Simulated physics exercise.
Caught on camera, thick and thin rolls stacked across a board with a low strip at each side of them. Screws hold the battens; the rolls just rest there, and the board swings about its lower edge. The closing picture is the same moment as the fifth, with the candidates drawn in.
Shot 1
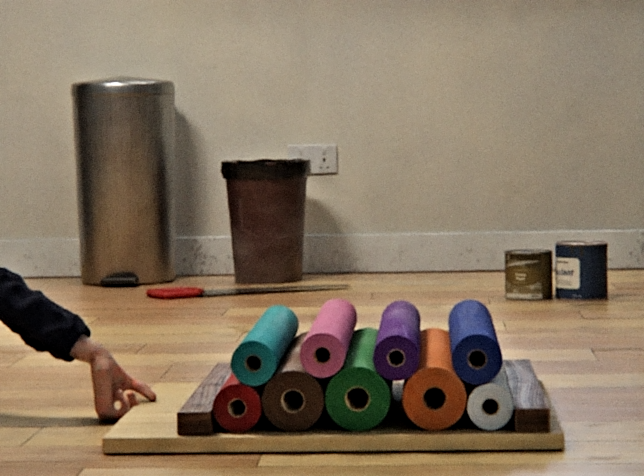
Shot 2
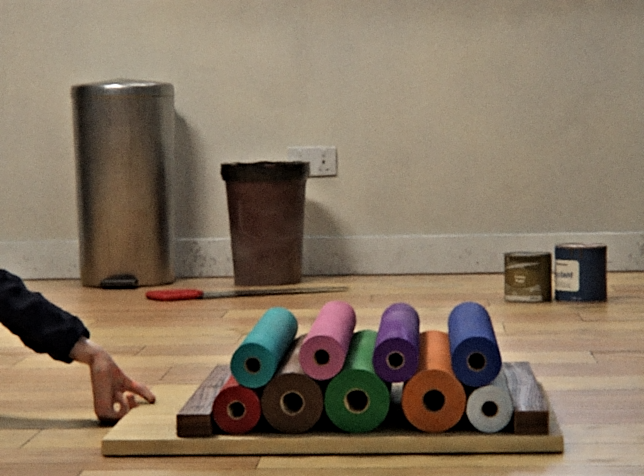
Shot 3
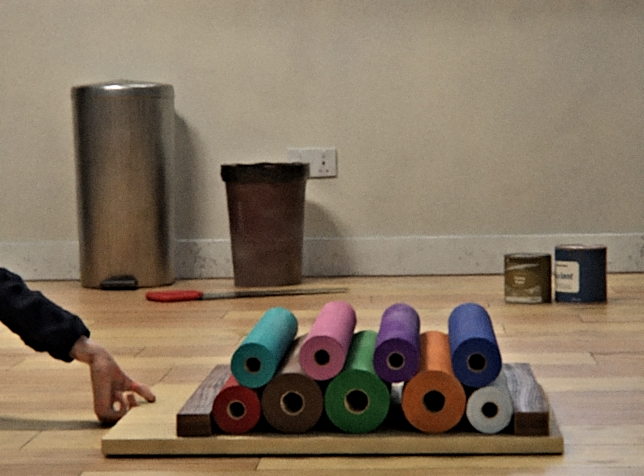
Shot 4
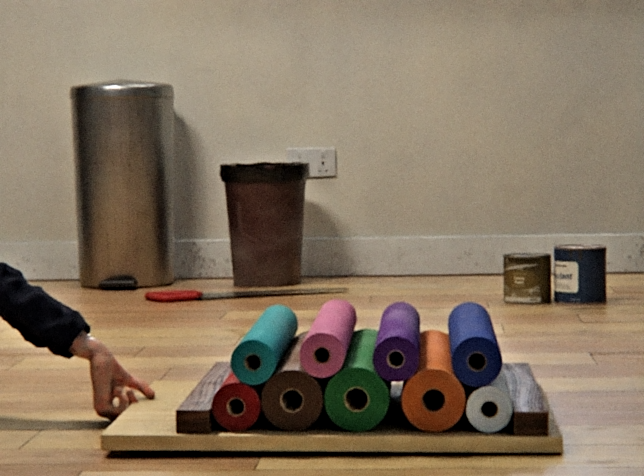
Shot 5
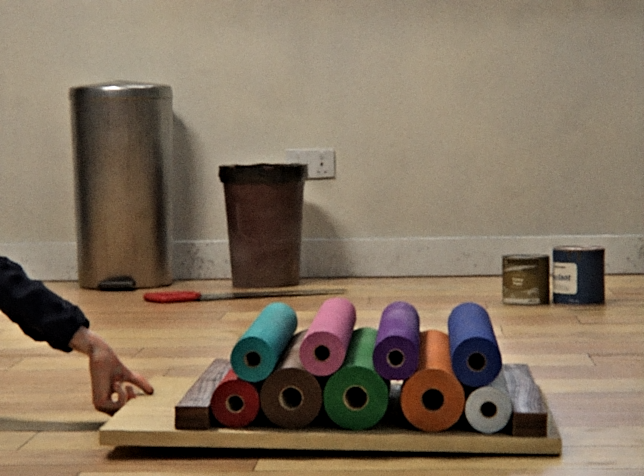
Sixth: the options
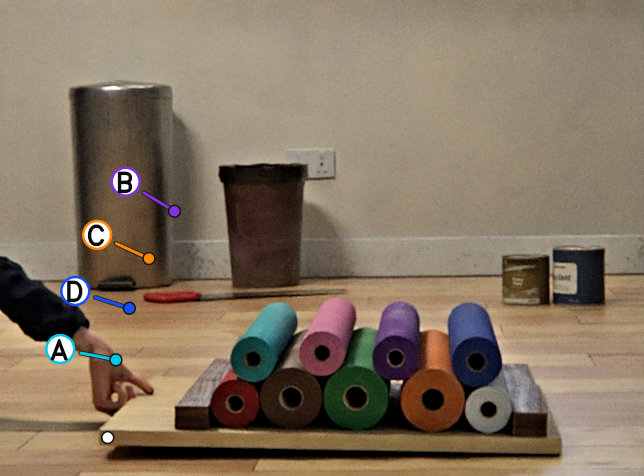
Colourful rolls stacked in two rows between dark strips on a wooden board, barely moving as a hand holds its left end.
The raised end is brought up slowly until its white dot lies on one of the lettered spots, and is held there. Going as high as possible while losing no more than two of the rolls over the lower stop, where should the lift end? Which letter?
It can be raised to B.
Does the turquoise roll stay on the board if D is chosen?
Yes, with D.
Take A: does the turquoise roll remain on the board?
Yes, with A.
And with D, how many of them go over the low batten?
With D, one.
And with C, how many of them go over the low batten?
At C the number is one.
On the marked copy, A at (116, 360); B at (174, 211); C at (149, 258); D at (129, 308); the white dot at (108, 437).
With B. Early on, board at 18°.
Further on, board at 32°.
At the end, board at 32°, one over the low batten (blue).
As for the rest, A none over the low batten; C one over the low batten (blue); D one over the low batten (blue).
